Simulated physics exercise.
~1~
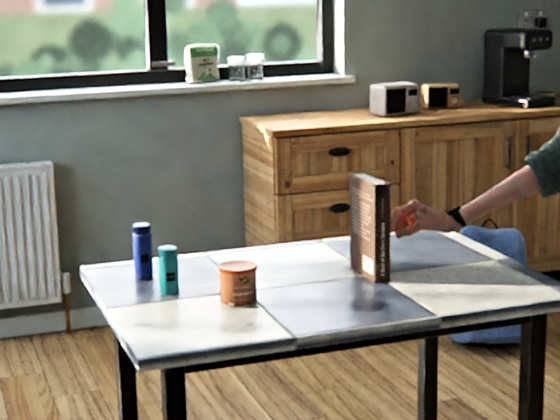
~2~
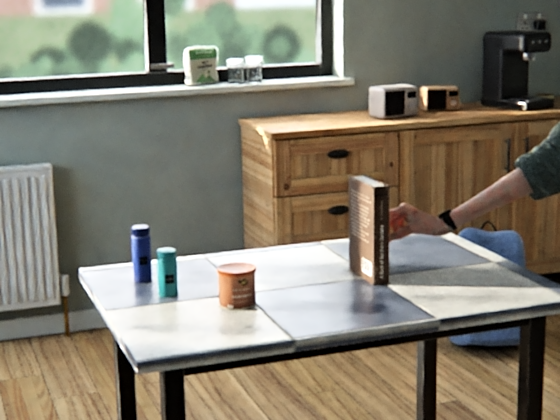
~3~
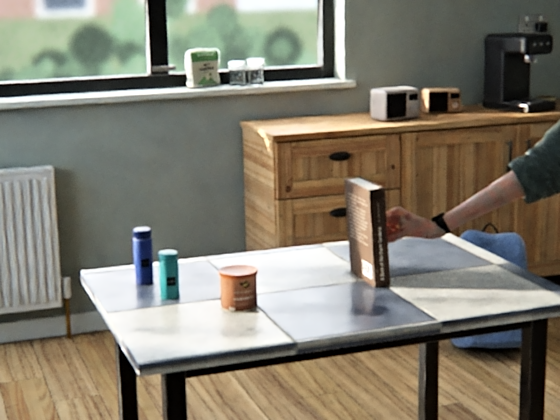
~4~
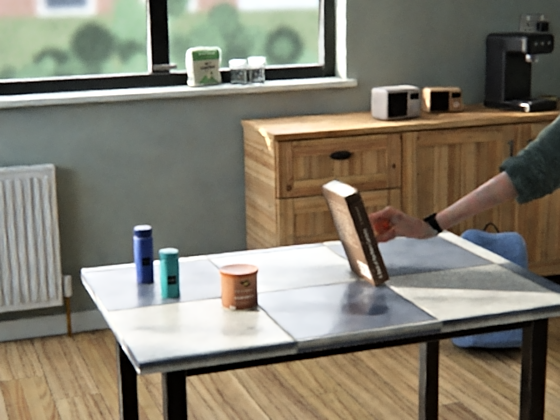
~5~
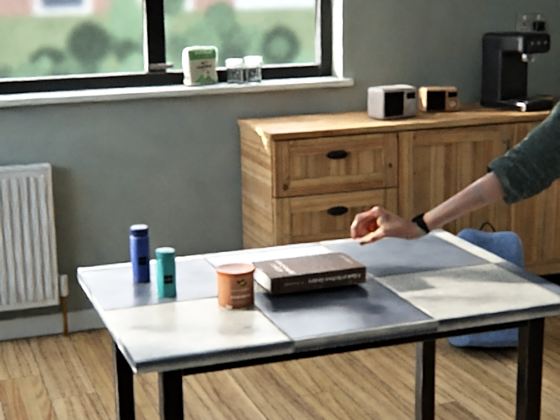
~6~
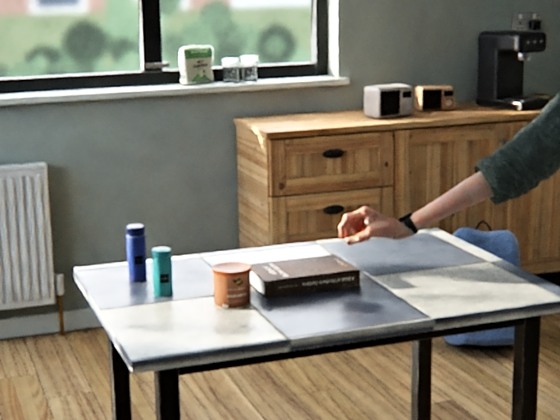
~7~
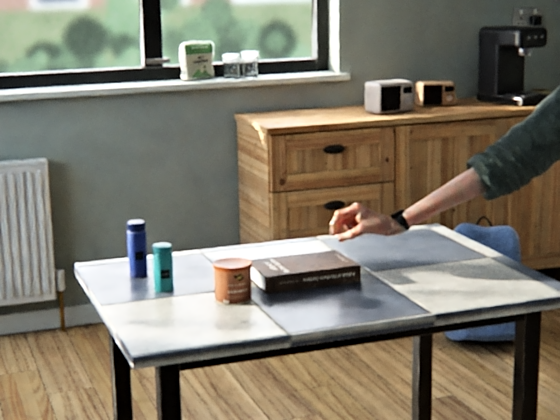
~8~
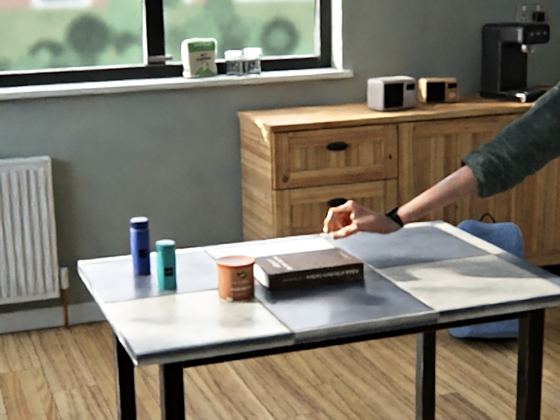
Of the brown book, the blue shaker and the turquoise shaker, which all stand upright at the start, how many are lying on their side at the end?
One of them is lying on its side at the end, the brown book.
